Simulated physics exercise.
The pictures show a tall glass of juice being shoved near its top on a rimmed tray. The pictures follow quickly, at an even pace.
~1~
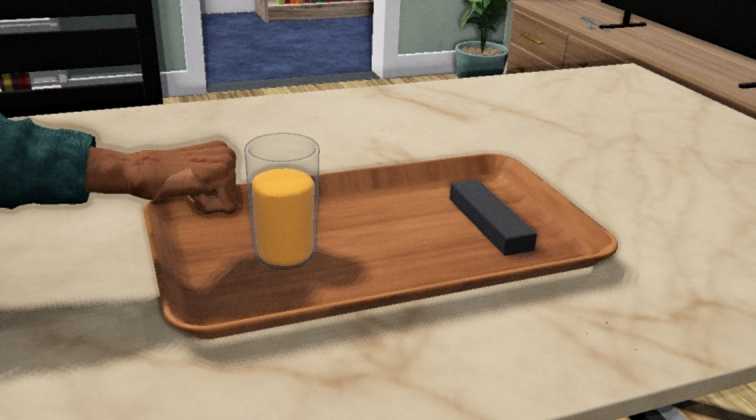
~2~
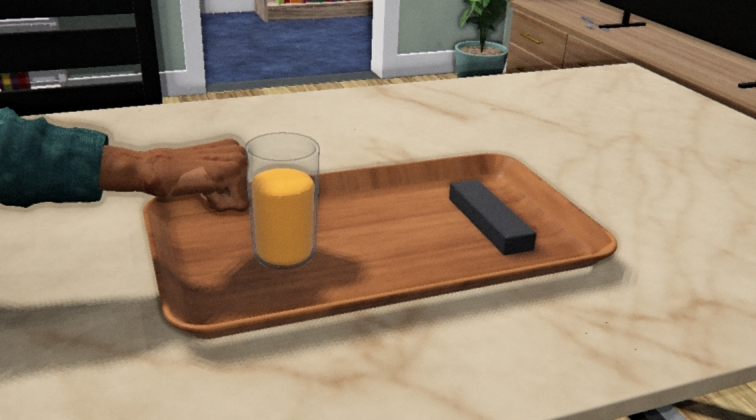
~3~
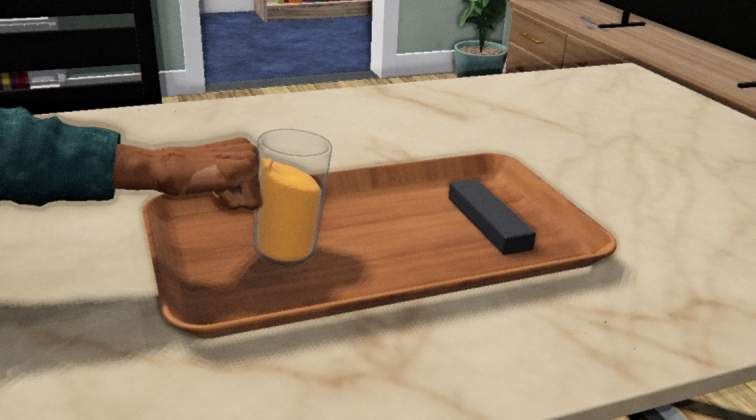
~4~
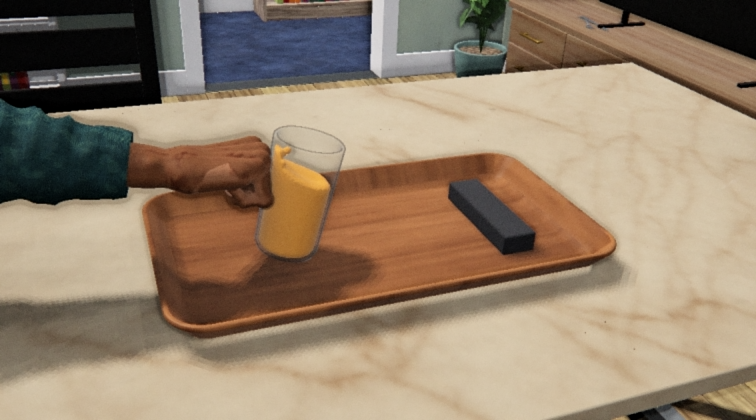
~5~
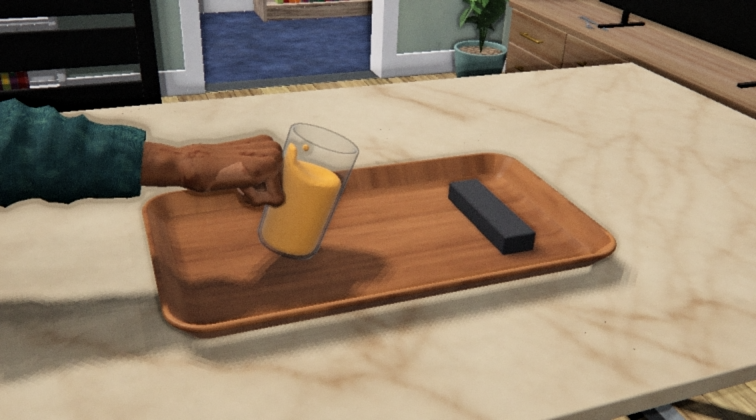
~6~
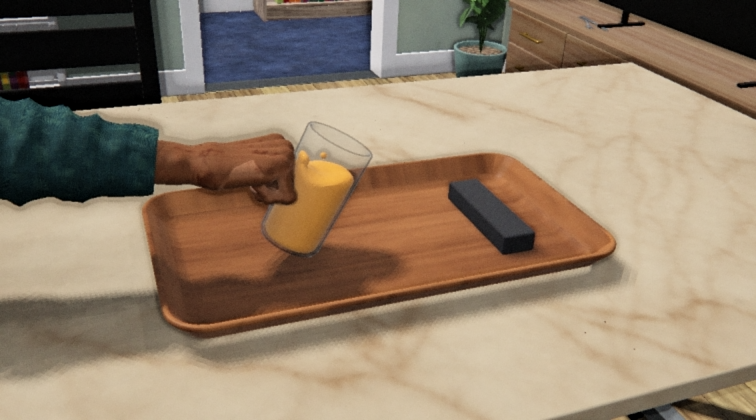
The clip shows a hand in a teal sleeve pushing a glass of orange juice near its top on a brown rimmed tray, tilting it steadily rightward as the juice sloshes inside, while a dark block stays still.
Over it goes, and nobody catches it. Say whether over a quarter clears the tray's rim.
As it turns out, less than a quarter leaves the tray.
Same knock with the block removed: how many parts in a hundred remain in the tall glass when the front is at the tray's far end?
Some 55 per cent.
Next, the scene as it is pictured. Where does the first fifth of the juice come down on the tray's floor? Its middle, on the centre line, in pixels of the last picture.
Around (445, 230).
A moment on, the tall glass is falling and 99 per cent is in the glass, 0 on the tray and 1 above or beyond its rim.
Next, the tall glass lies on its side and 70 per cent is in the glass, 21 on the tray and 9 above or beyond its rim.
Then the tall glass lies on its side and 36 per cent is in the glass, 52 on the tray and 11 above or beyond its rim.
Later the tall glass lies on its side and 20 per cent is in the glass, 76 on the tray and 4 above or beyond its rim.
In the end 96 per cent is held by tray and glass, 4 is off the tray.
